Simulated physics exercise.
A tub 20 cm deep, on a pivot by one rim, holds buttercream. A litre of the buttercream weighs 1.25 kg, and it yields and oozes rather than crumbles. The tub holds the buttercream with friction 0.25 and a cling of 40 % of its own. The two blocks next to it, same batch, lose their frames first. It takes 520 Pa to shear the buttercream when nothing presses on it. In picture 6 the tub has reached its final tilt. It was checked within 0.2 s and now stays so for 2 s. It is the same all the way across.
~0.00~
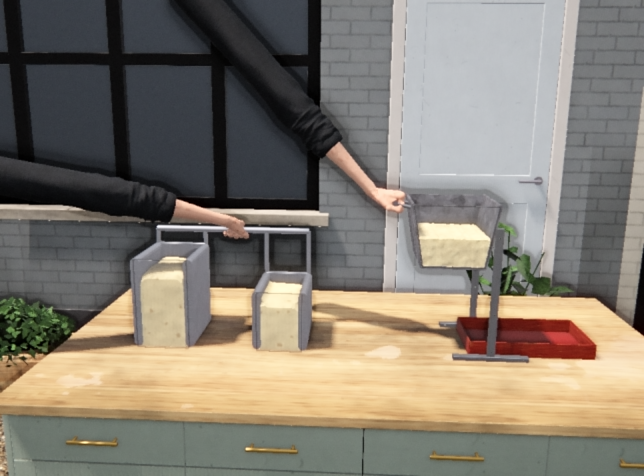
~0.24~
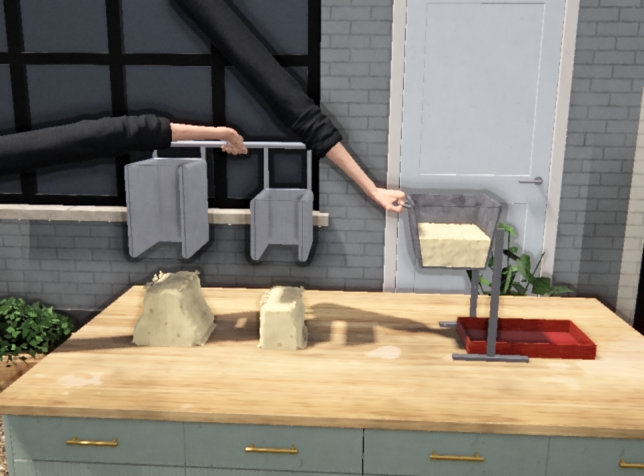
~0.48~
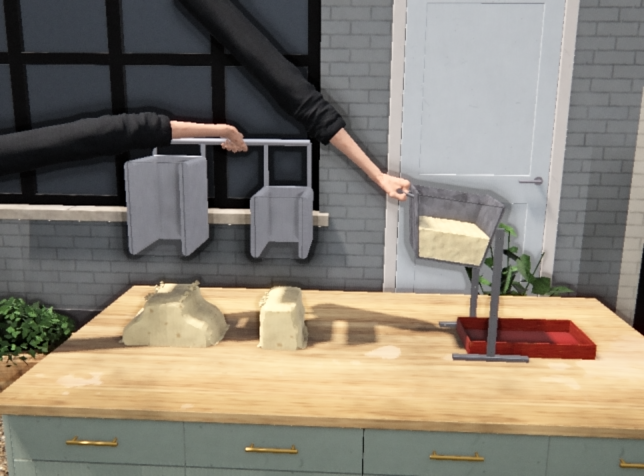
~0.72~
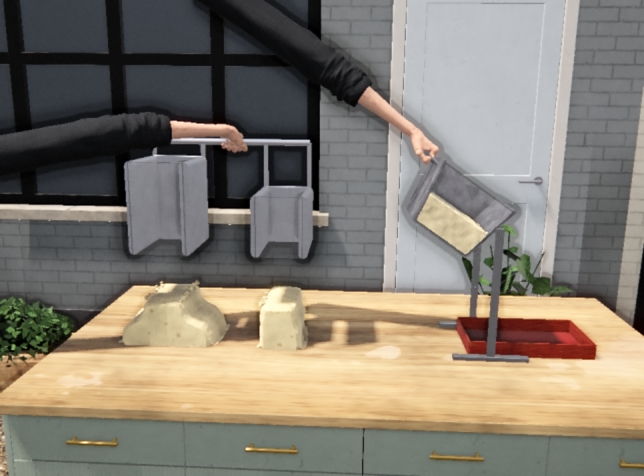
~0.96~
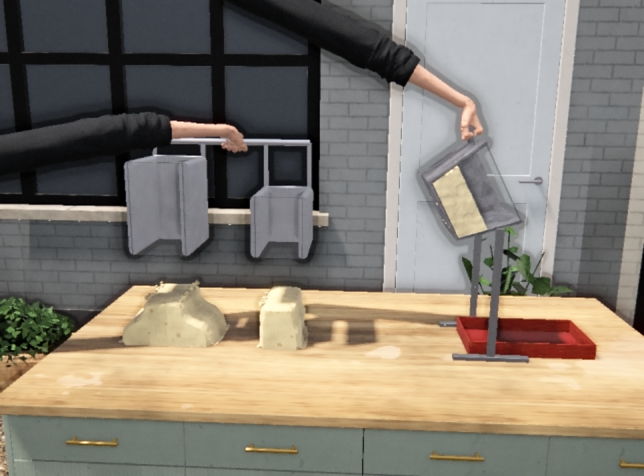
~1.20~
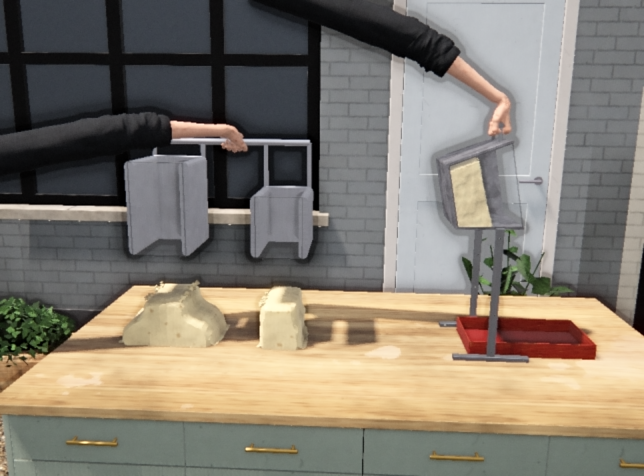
On a patio worktop, one hand lifting metal moulds off two pale blocks, the left slumping, then another tilting a clear tub.
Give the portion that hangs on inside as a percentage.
It comes to some 100 %.
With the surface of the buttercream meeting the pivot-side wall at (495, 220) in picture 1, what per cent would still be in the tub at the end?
In that case some 65 per cent.
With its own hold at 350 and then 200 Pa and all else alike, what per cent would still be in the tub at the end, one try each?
In that order: 100 %, 70 %.
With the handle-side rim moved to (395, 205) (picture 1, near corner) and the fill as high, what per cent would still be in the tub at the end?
In that case some 100 per cent.
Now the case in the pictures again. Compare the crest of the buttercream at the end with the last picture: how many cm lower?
Some 2 cm.
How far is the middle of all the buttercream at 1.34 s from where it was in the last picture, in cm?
Roughly 1 cm.
After 1.34 s, the tub is at 79 degrees and holds 100 %.
After 1.51 s, the tub is at 79 degrees and holds 100 %.
After 1.68 s, the tub is at 79 degrees and holds 100 %.
After 1.85 s, the tub is at 79 degrees and holds 100 %.
After 3.20 s, at the end, the tub is at 79 degrees and holds 100 %.
